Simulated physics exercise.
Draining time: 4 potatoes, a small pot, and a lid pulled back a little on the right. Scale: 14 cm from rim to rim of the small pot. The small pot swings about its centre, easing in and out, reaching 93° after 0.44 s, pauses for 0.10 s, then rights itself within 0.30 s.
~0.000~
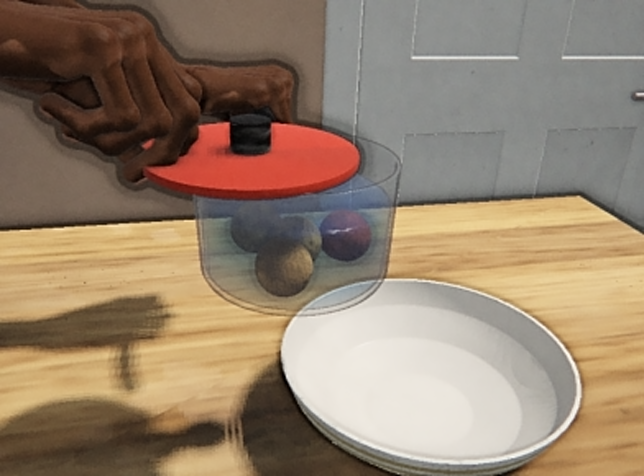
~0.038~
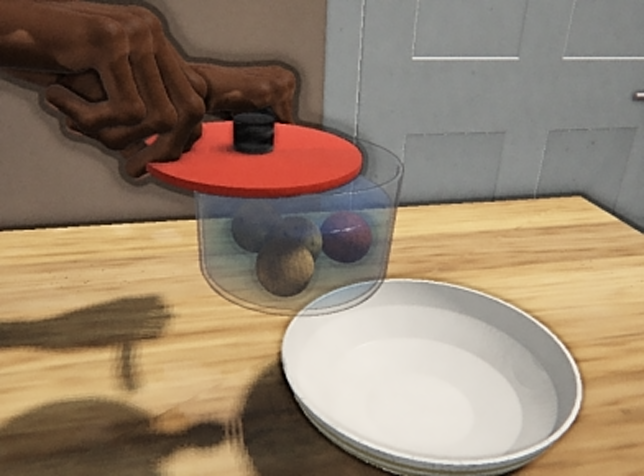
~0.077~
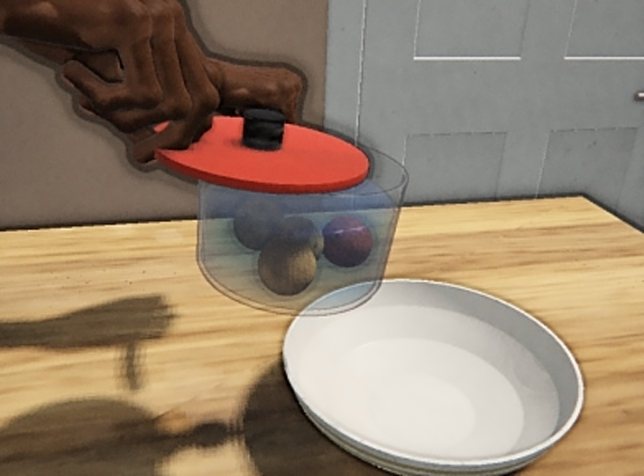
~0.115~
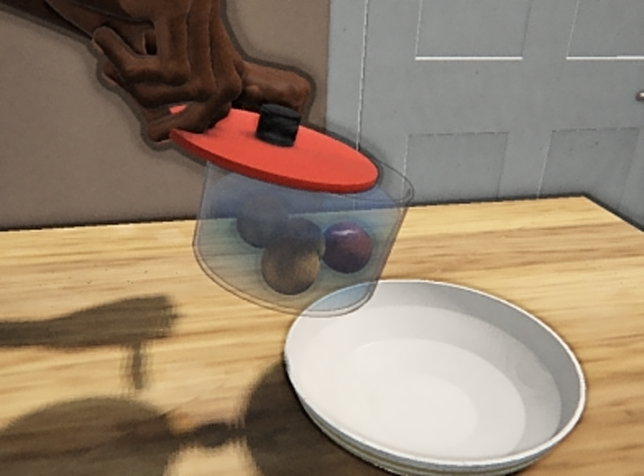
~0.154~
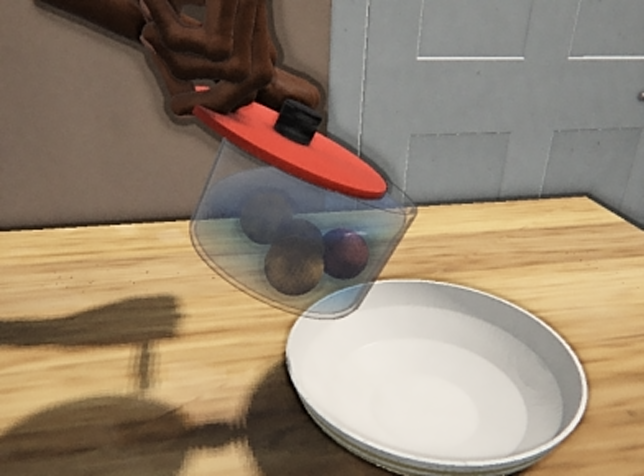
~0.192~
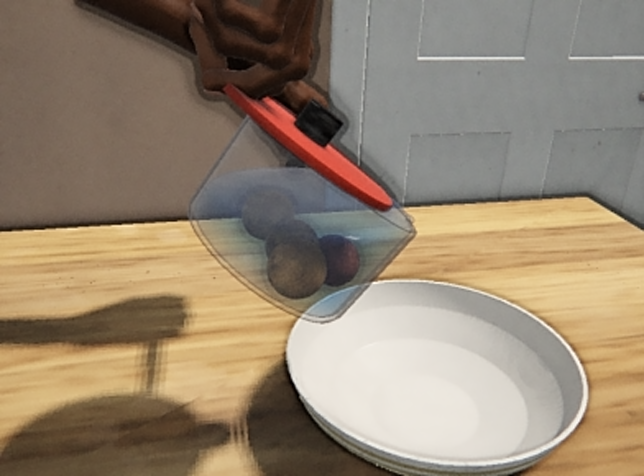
A clear pot holding several round objects and covered by a red lid with a black knob hangs level above a wooden table, dark hands at the lid. The pot and lid tilt together, slightly at first, then more steeply down to the right beside a white dish, the hands turning with them.
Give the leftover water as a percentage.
Some 17 per cent remains.
Then, 0.36 s in, the tilt is 85° and 64 per cent of the water is still in the small pot.
Then, 0.48 s in, the tilt is 93° and 30 per cent of the water is still in the small pot.
Then, 0.61 s in, the tilt is 81° and 18 per cent of the water is still in the small pot.
Then, 0.75 s in, the tilt is 19° and 17 per cent of the water is still in the small pot.
Finally, 17 per cent of the water is still in the small pot.
